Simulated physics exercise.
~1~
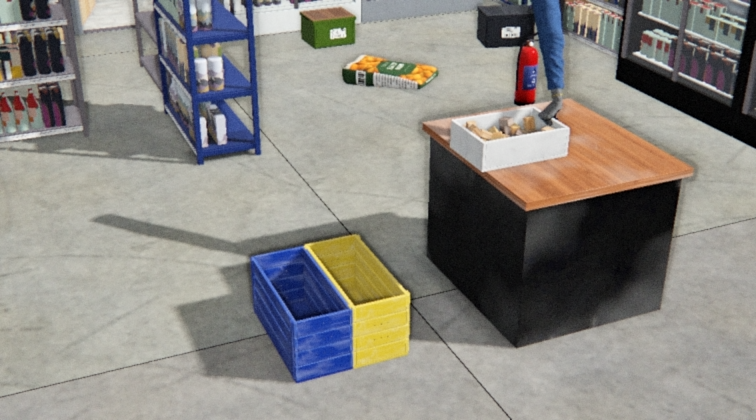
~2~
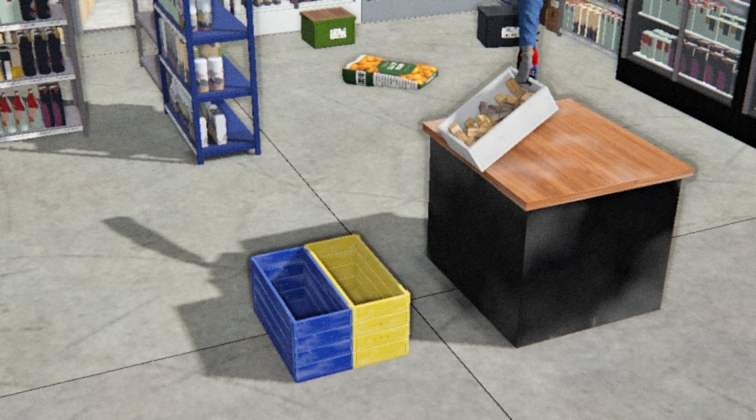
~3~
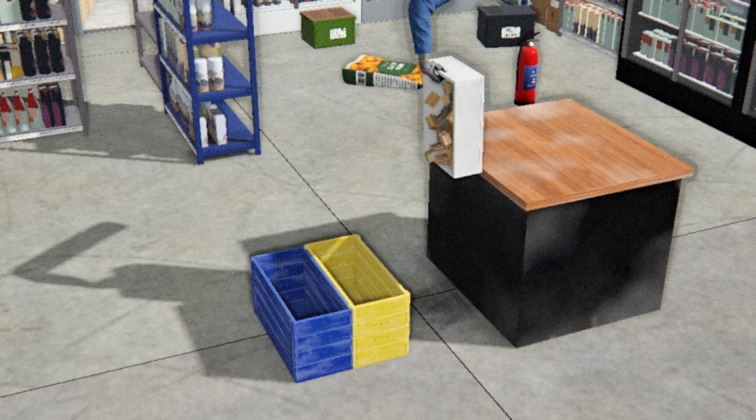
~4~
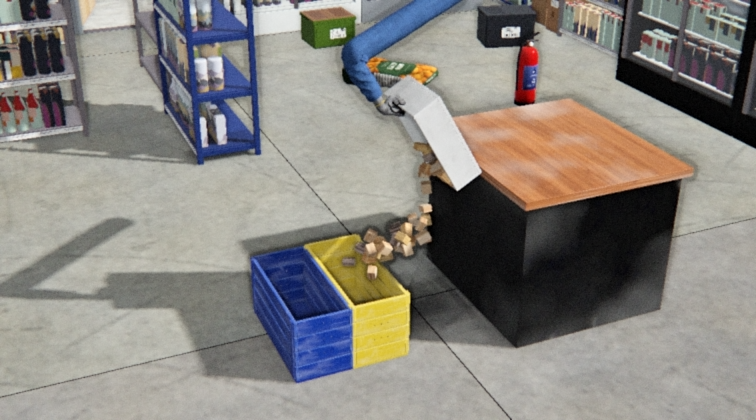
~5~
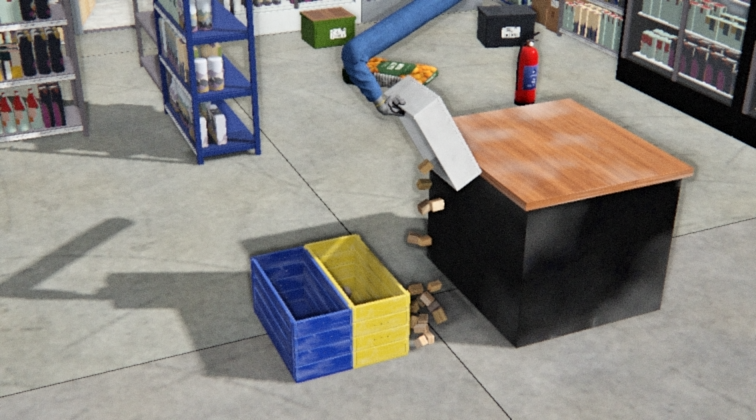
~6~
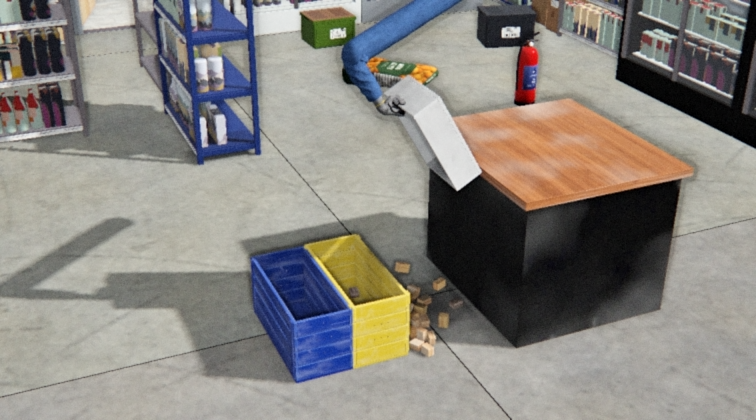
In a shop with a concrete floor and stocked shelves, a white box of small wooden blocks sits on a wood-topped black bench, above a yellow bin and a blue one standing side by side. A blue arm with a grey gripper lifts the box at its far end and tilts it to the left. The box swings upright at the bench's edge, then tips past vertical. Blocks pour out in a stream toward the yellow bin. Some drop inside, but many fall short. Finally the box hangs still, with a scattered pile on the floor between bin and bench, and the blue bin looks empty.
